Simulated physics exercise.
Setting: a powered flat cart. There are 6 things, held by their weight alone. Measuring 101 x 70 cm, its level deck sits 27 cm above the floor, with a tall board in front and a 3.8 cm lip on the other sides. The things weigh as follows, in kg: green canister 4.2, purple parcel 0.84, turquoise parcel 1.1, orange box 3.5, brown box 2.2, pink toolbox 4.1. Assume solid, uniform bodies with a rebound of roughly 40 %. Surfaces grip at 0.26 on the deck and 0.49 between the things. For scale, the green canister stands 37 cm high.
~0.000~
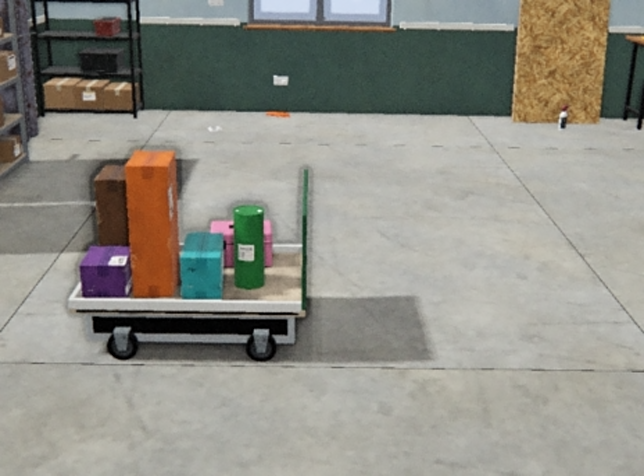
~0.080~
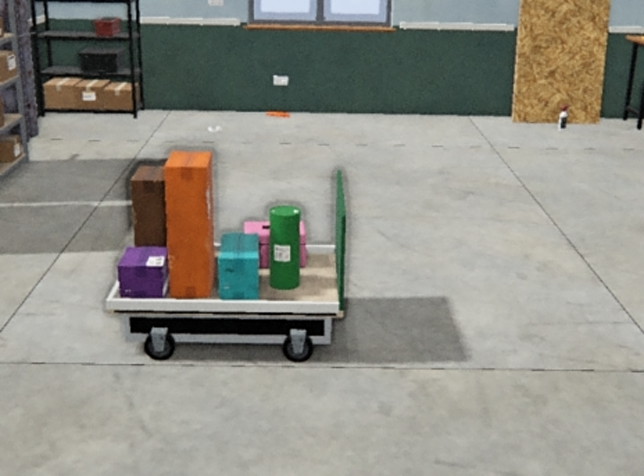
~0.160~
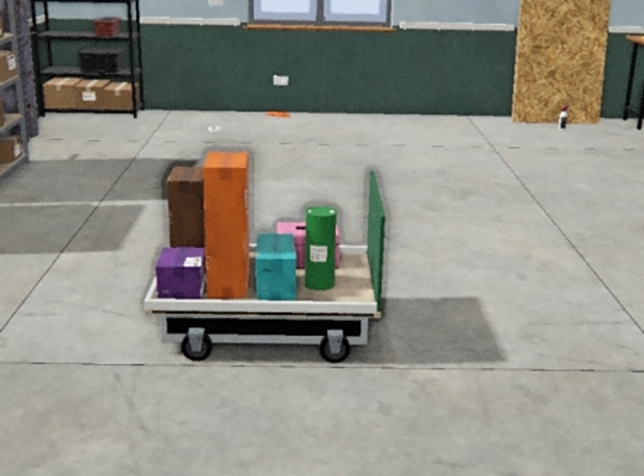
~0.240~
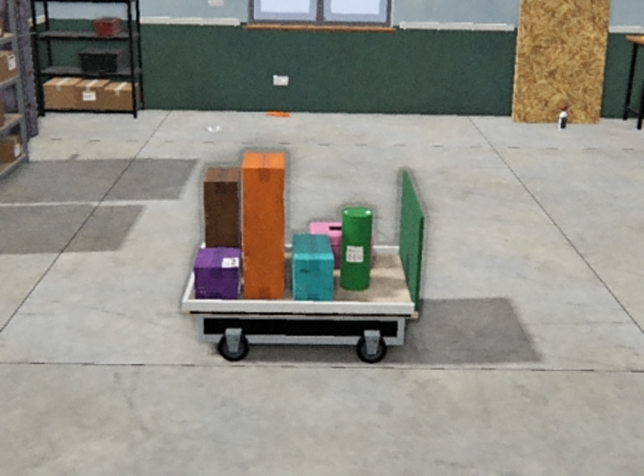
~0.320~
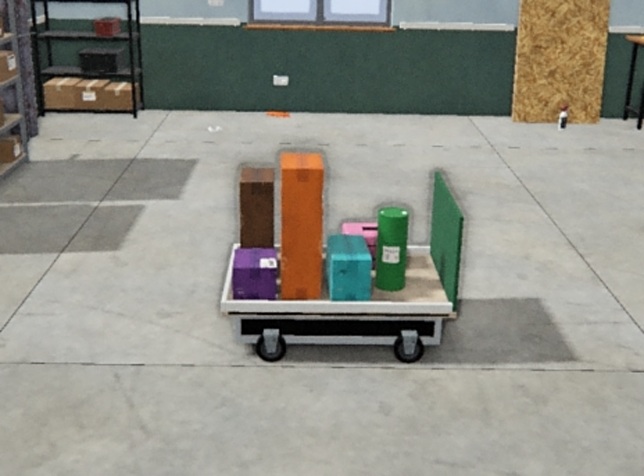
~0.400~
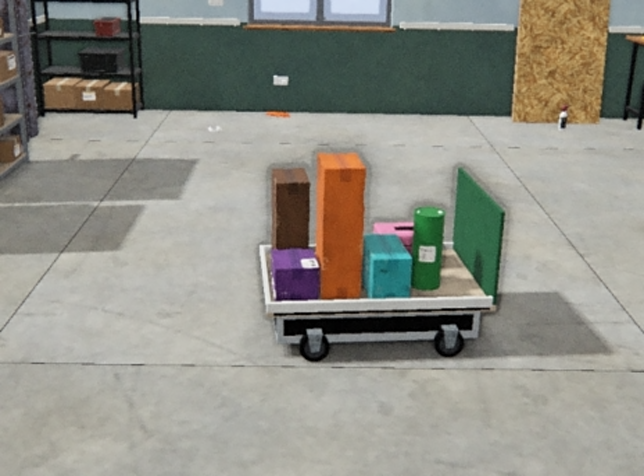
A flat cart carrying a green canister, a pink toolbox, and purple, turquoise, orange and brown boxes rolls steadily from left to right across a concrete floor, its green end board leading, and turns slightly near the end.
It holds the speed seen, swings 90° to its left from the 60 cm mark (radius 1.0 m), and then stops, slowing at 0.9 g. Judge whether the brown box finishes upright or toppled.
Upright.
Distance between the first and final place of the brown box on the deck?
44 cm.
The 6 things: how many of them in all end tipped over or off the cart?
Count: 2.
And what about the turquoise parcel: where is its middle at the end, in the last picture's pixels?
Around (456, 159).
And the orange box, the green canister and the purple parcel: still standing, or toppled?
Well, the orange box tumbles down, the green canister tumbles down, and the purple parcel holds steady.
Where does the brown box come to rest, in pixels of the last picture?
It settles at around (437, 146).
Around 0.80 s, cart 168 cm along, turned 53°; green canister now off the cart; brown box shifted 10 cm near (430, 212); orange box at 20° to upright.
Around 1.30 s, cart 266 cm along, turned 90°; orange box now off the cart; brown box shifted 9 cm near (453, 165); pink toolbox shifted 39 cm.
Finally (2.3 s), off the cart and tipped over, green canister and orange box; not toppled but over 10 cm from the start, purple parcel, turquoise parcel, brown box and pink toolbox. In the last view, brown box near (437, 146).
